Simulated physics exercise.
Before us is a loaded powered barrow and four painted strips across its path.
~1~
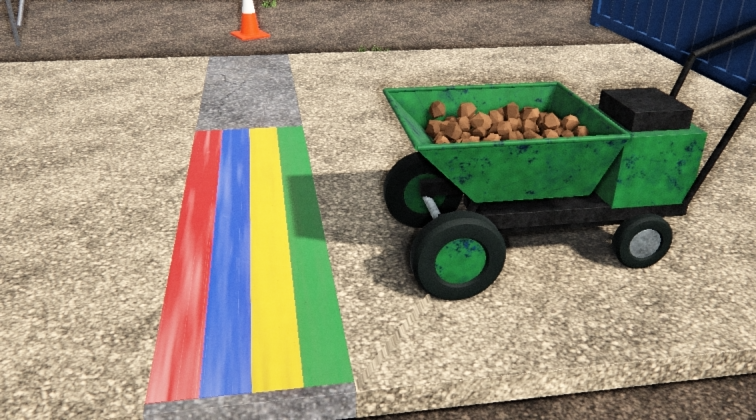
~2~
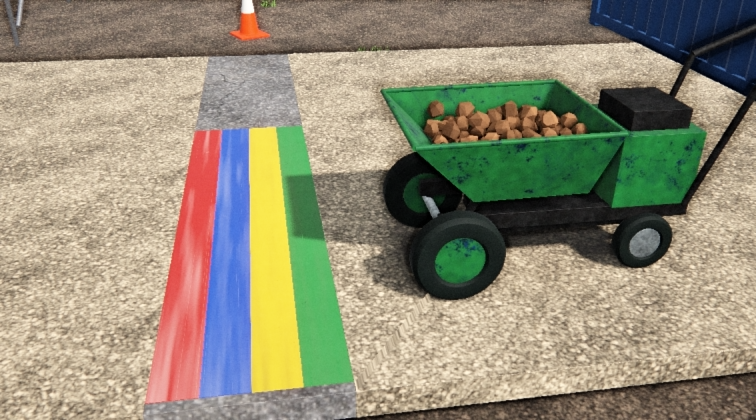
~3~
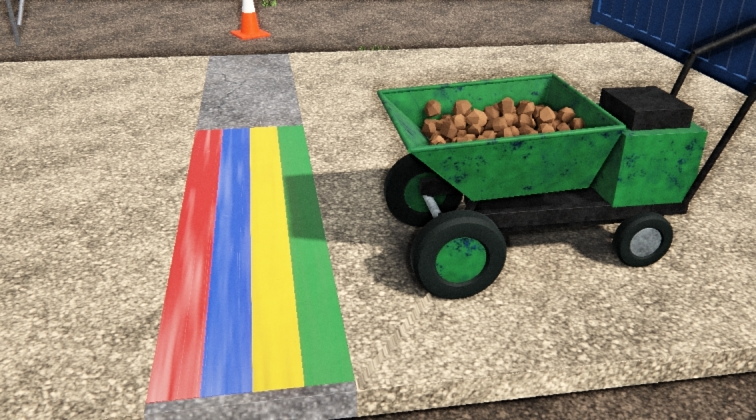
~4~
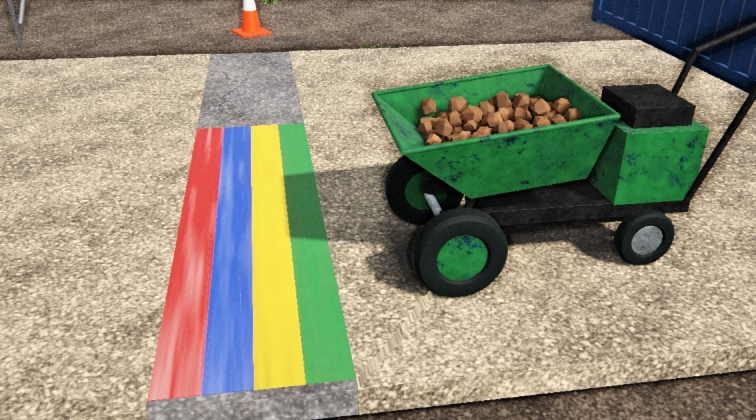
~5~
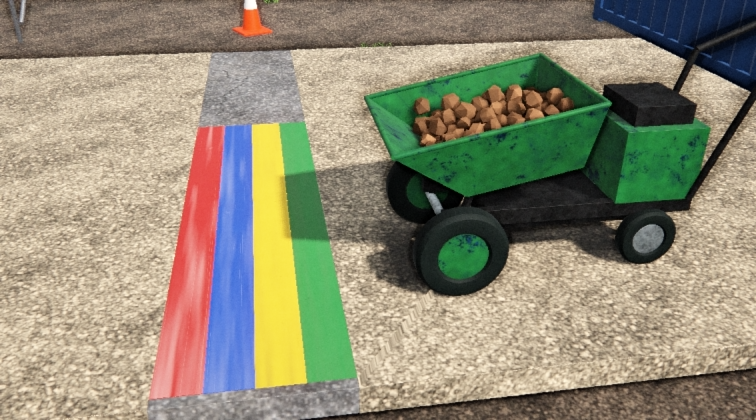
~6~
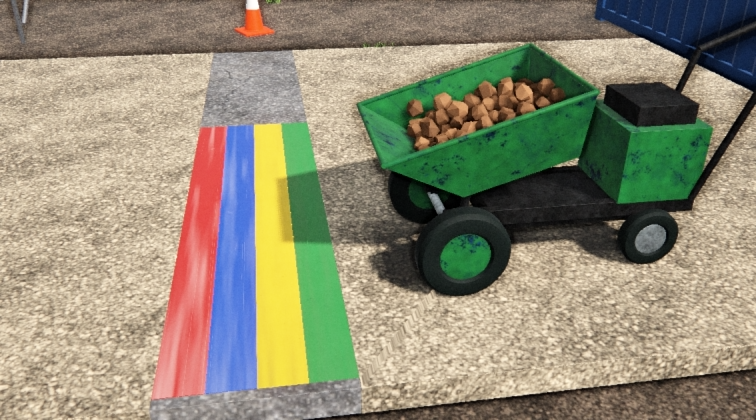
The green skip full of brown clods tilts gradually toward the painted strips on the left.
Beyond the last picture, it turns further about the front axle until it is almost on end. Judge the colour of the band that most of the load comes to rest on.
Most of it rests on the yellow band.
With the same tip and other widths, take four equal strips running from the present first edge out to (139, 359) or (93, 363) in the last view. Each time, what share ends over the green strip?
Near 20 and 30 in a hundred.
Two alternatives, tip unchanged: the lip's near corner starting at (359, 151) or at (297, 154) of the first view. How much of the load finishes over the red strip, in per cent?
30 % and 30 %.
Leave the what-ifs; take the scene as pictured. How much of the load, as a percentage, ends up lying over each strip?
In percent: Green strip 15, yellow strip 35, blue strip 20, red strip 10.
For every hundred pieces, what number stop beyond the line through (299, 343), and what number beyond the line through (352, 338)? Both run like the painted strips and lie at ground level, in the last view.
Around 70 per cent for the first, and 90 per cent for the second.
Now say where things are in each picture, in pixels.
In the first picture, lip of the skip (418, 148), level; top of the load (531, 139), clay clods; green strip (322, 339); yellow strip (275, 344); blue strip (227, 348); red strip (178, 353).
In the second picture, lip of the skip (415, 149), level; top of the load (529, 137).
In the third picture, lip of the skip (411, 150), tipped barely; top of the load (526, 134).
In the fourth picture, lip of the skip (403, 153), tipped a little; top of the load (521, 116).
In the fifth picture, lip of the skip (394, 158), tipped a little; top of the load (534, 109).
In the sixth picture, lip of the skip (384, 166), tipped clearly; top of the load (526, 101); green strip (327, 335); yellow strip (281, 340); blue strip (233, 344); red strip (184, 349).
Just after the last frame, skip tipped steeply; every one in the skip.
A moment on, skip tipped right over; roughly half in the skip; roughly a quarter over the green strip; roughly a quarter over the yellow strip; just a few over the blue strip.
Further on, skip tipped right over; about a tenth in the skip; roughly a quarter over the green strip; roughly a third over the yellow strip; roughly a quarter over the blue strip; about a tenth over the red strip; about a tenth off the paint.
When it is over, skip tipped right over; about a tenth in the skip; roughly a quarter over the green strip; roughly a third over the yellow strip; roughly a quarter over the blue strip; about a tenth over the red strip; about a tenth off the paint.
